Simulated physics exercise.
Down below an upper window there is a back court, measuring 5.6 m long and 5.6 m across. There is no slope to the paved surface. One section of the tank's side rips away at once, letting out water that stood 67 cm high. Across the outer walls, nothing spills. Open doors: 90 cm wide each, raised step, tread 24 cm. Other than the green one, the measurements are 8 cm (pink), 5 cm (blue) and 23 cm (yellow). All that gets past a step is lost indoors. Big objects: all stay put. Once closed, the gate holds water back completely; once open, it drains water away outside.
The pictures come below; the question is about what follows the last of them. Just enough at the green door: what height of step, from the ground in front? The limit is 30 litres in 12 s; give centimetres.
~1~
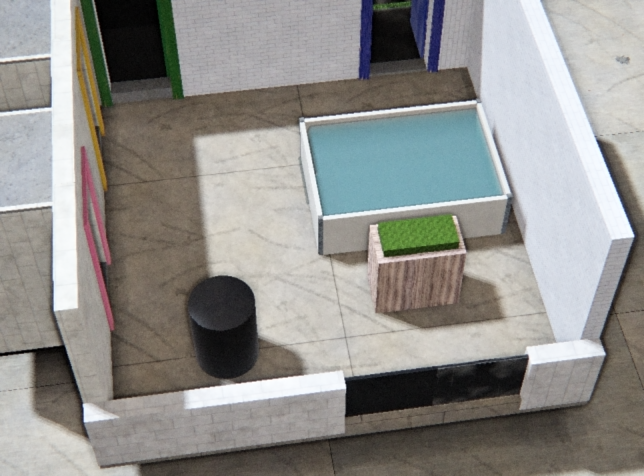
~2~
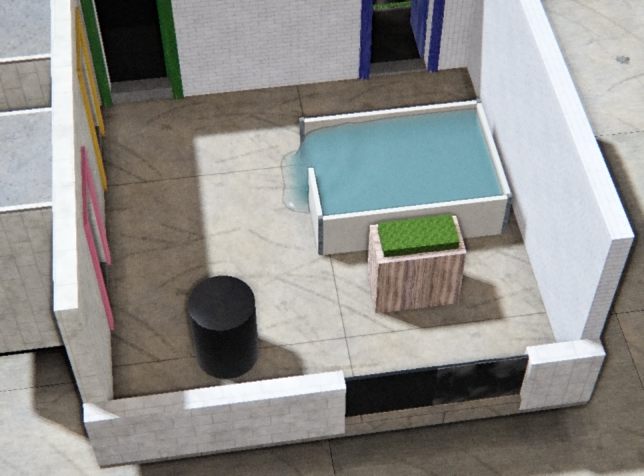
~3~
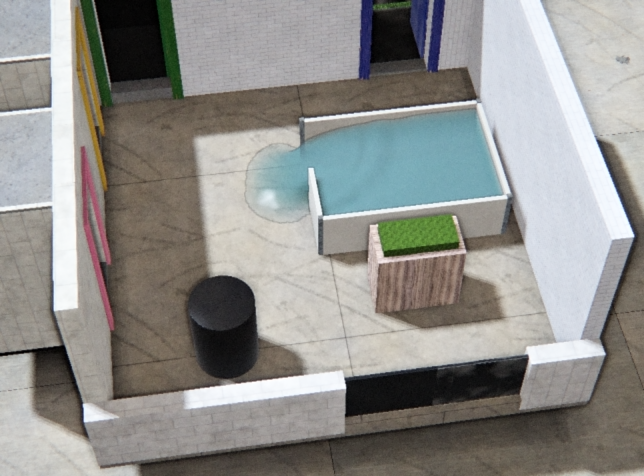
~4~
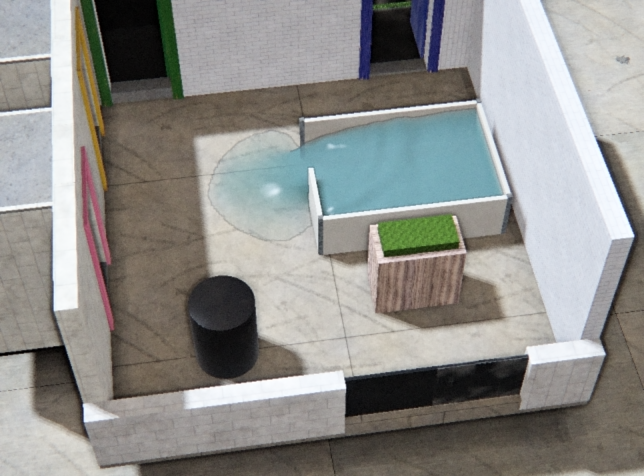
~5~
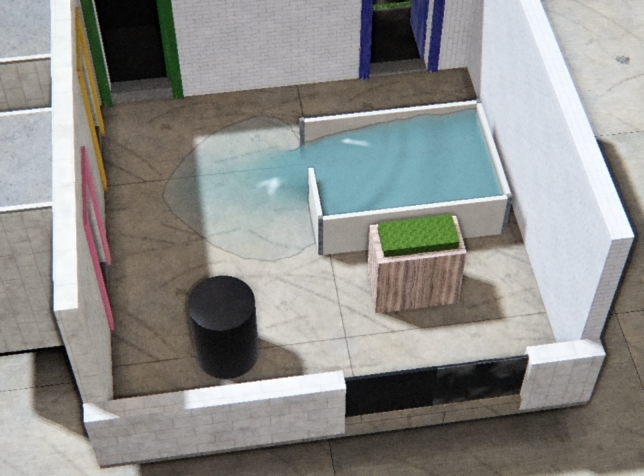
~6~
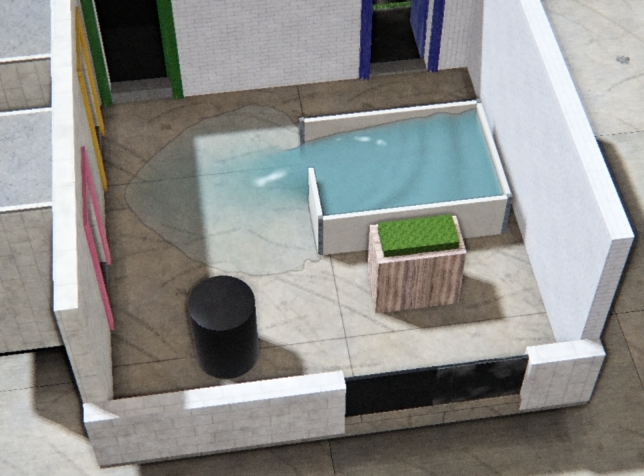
Some 23 cm.
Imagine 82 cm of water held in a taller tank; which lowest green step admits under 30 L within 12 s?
The step needs to be some 28 cm.
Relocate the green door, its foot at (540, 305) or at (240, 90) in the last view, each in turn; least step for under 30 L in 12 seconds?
9.5 and 11.5 cm.
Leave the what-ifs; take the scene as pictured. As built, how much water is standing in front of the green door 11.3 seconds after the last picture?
You'd measure close to 10.0 cm there.
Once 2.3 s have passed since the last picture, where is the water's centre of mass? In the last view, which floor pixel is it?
I'd put it close to (285, 193).
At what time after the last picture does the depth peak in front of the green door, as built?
About 1.8 seconds.
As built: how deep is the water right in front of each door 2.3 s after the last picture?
Pink door 15 cm, blue door 0 cm, yellow door 27 cm, green door 25 cm.
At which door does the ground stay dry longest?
Answer: Blue.
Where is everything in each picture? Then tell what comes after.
In the first frame, still water, 67 cm deep, in the tank at (403, 162); the green door at (135, 51) is dry.
In the second frame, water pours out at (309, 168) and has run 0.3 m, to (289, 203); about 9 cm deep outside, 67 cm at the back.
In the third frame, the front is at (254, 203), 0.8 m from the gap at (309, 171); 0.9 m2 of floor is wet, 67 cm left at the back.
In the fourth frame, the gap is at (309, 171), the front 1.3 m out at (219, 204); the back of the tank holds 67 cm.
In the fifth frame, the gap is at (309, 171), the front 2.0 m out at (171, 199); the back of the tank holds 67 cm.
In the sixth frame, the gap is at (309, 171), the front 2.5 m out at (131, 194); the back of the tank holds 66 cm; 1.0 m in a straight line remain to the green door at (135, 51).
Then, 0.7 s after the last picture water covers 35 % of the floor, deepest (38 cm) near (297, 175); 6 cm at the green door, 0 litres in over its 21 cm step.
Then, 2.3 s after the last picture water covers 45 % of the floor, deepest (30 cm) near (106, 207); 25 cm at the green door, 31 litres in over its 21 cm step.
Then, 11.3 s after the last picture water covers 100 % of the floor, deepest (14 cm) near (374, 364); 10 cm at the green door, 40 litres in over its 21 cm step.
At the green door as built, the water peaked near 31 cm, 1.7 s after the last picture.
Run again over the same 12 s with other heights there, 58 litres in over 18.5 cm, 9 litres over 29 cm. The limit of 30 litres is kept from about 23 cm up.
